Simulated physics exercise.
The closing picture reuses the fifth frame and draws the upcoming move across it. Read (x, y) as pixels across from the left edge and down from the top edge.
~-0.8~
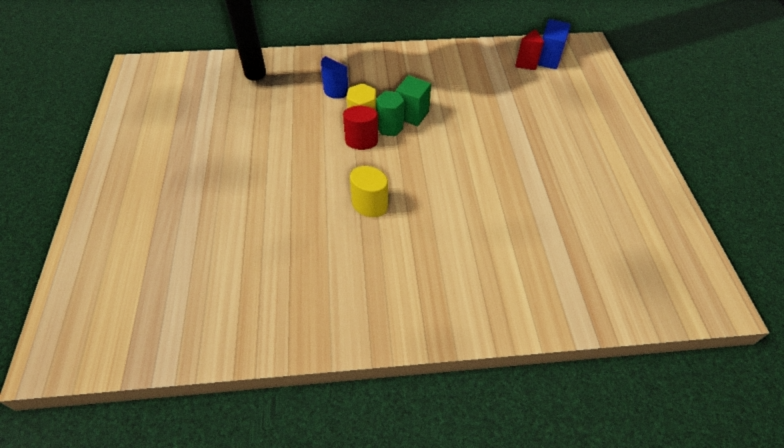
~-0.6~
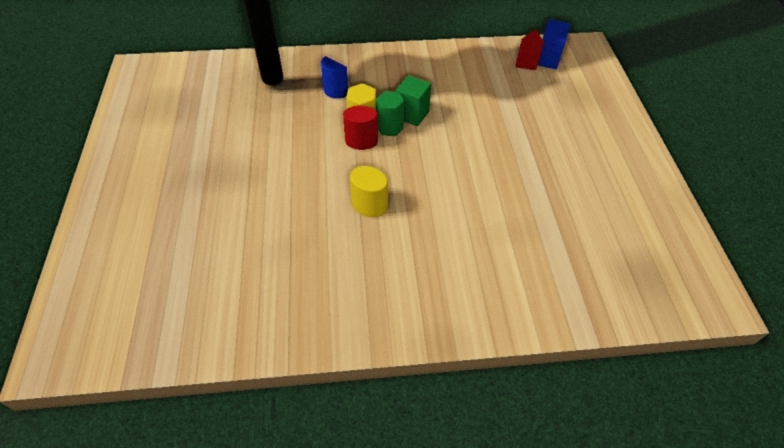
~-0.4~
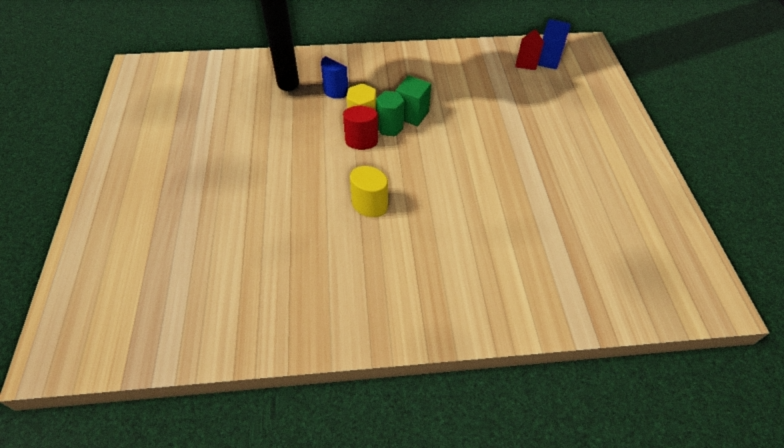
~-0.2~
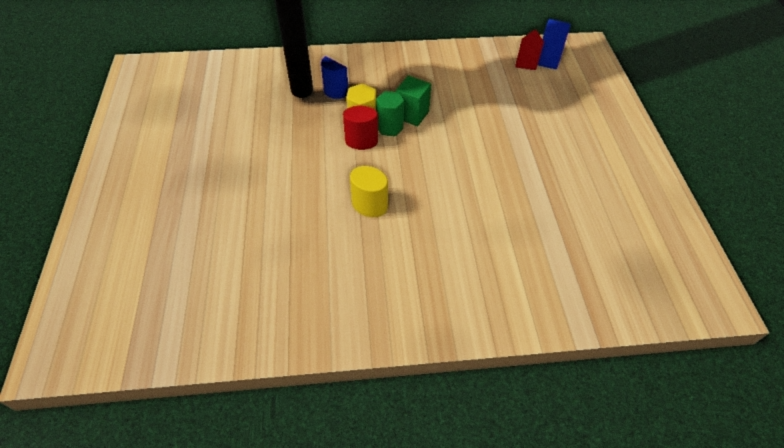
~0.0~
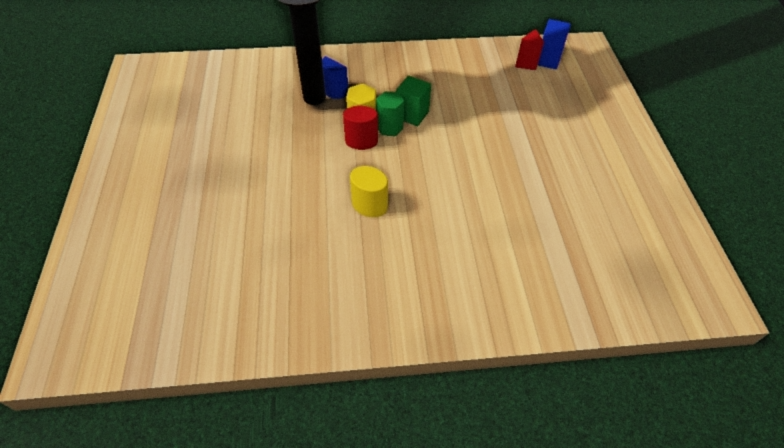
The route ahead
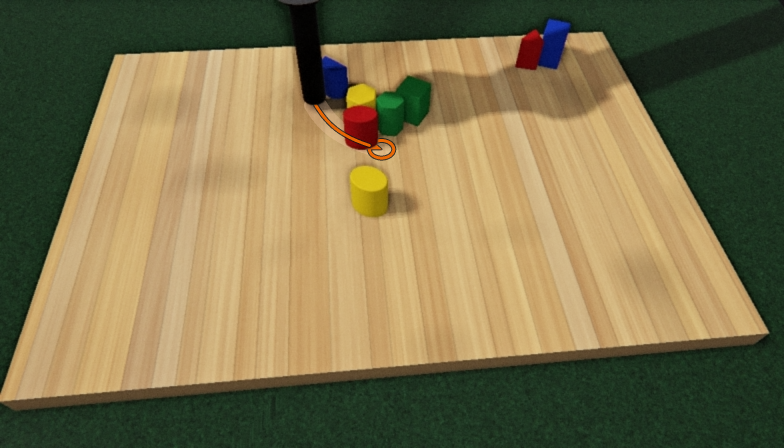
Black rod sliding right and toward the viewer across a wooden board, nearing a cluster of coloured blocks that stay still.
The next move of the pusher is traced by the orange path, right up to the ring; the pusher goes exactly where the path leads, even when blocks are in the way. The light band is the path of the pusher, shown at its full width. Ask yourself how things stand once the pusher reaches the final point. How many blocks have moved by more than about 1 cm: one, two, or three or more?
Only one block.
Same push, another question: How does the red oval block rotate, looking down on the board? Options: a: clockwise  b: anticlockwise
My pick is b.
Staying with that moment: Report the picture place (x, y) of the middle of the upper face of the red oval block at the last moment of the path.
It comes to (409, 126).
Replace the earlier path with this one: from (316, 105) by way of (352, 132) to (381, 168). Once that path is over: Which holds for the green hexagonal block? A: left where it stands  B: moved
(B)
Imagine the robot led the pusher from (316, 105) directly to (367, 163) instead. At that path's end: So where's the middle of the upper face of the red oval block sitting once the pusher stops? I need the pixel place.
I'd guess (390, 126).
Path on the board, from (316, 105) via (330, 123) and (352, 139), ending at (382, 149).
The first path, step by step. One third of the way, pusher at (329, 118); nothing pushed yet.
Two thirds of the way, pusher at (352, 133); red oval block at (376, 119), turned 15° anticlockwise.
At the end, pusher at (382, 143); red oval block at (409, 126), turned 35° anticlockwise; yellow hexagonal block in place.
